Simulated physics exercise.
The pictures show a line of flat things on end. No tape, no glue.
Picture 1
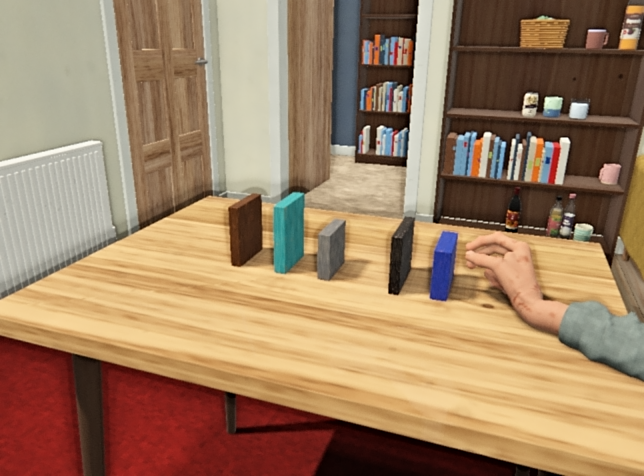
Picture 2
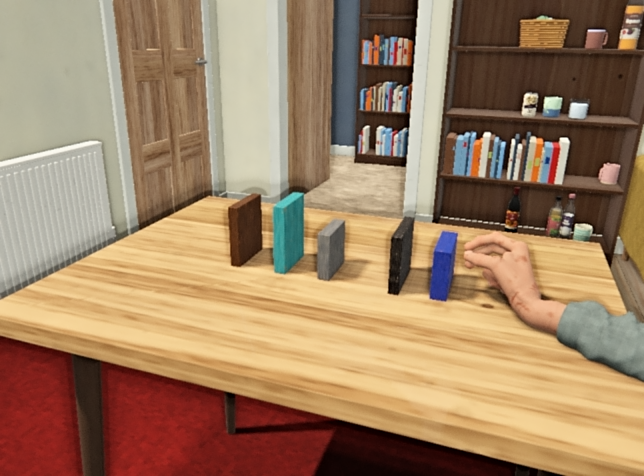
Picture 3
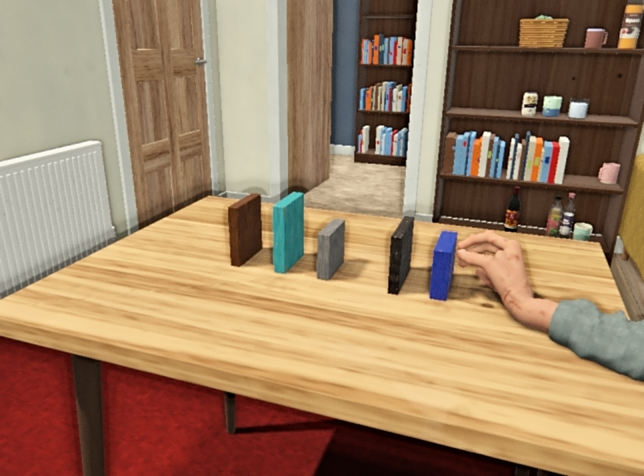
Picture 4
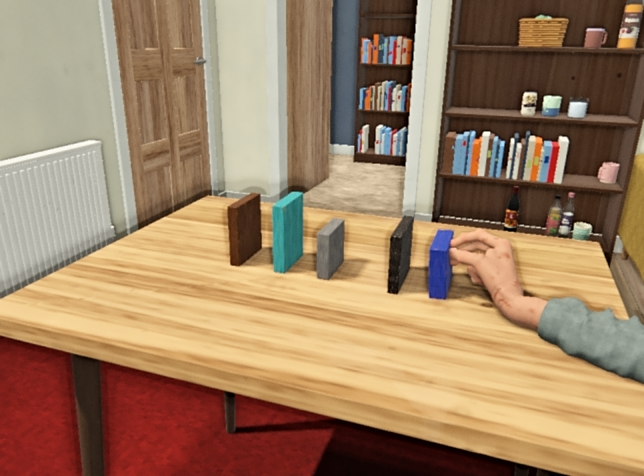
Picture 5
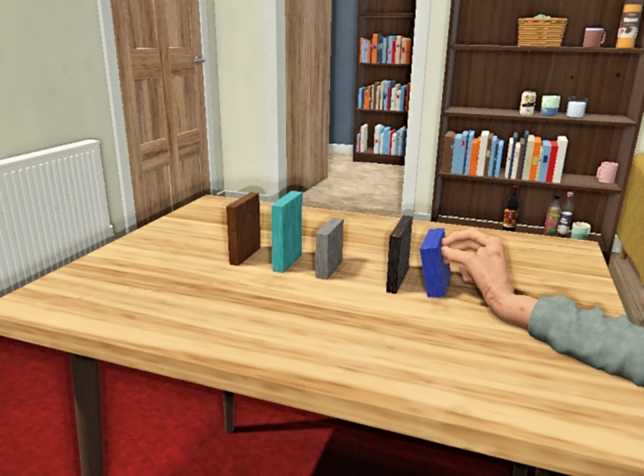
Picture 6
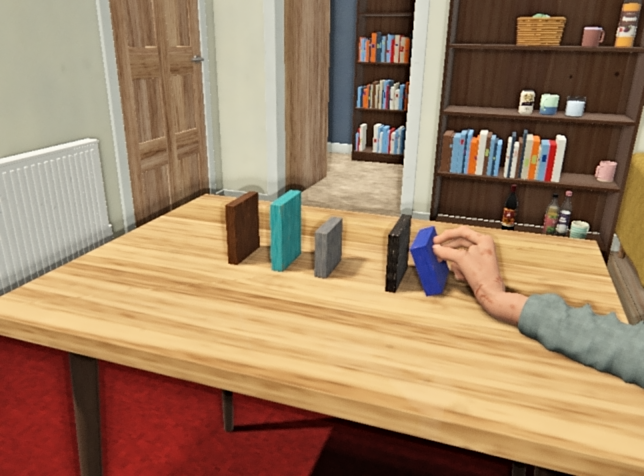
On a wooden table, a hand reaching left to a blue board and tilting it toward the black block beside it.
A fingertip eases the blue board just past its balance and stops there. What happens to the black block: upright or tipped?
The black block tips over.
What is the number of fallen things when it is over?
2 of them.
Then, 0.20 s on from there, blue board 51° over; black block turned 21° from how it was put near (388, 250).
Then, 0.30 s on from there, blue board 74° over; black block turned 72° from how it was put near (365, 261).
Then, 0.40 s on from there, blue board 65° over; black block on its side near (360, 268); grey block turned 3° from how it was put.
Then, 0.60 s on from there, blue board 76° over; black block on its side near (360, 269).
In the end, toppled on the table, black block; the other 2 unmoved. At the end, from the last picture's camera, black block near (360, 269).
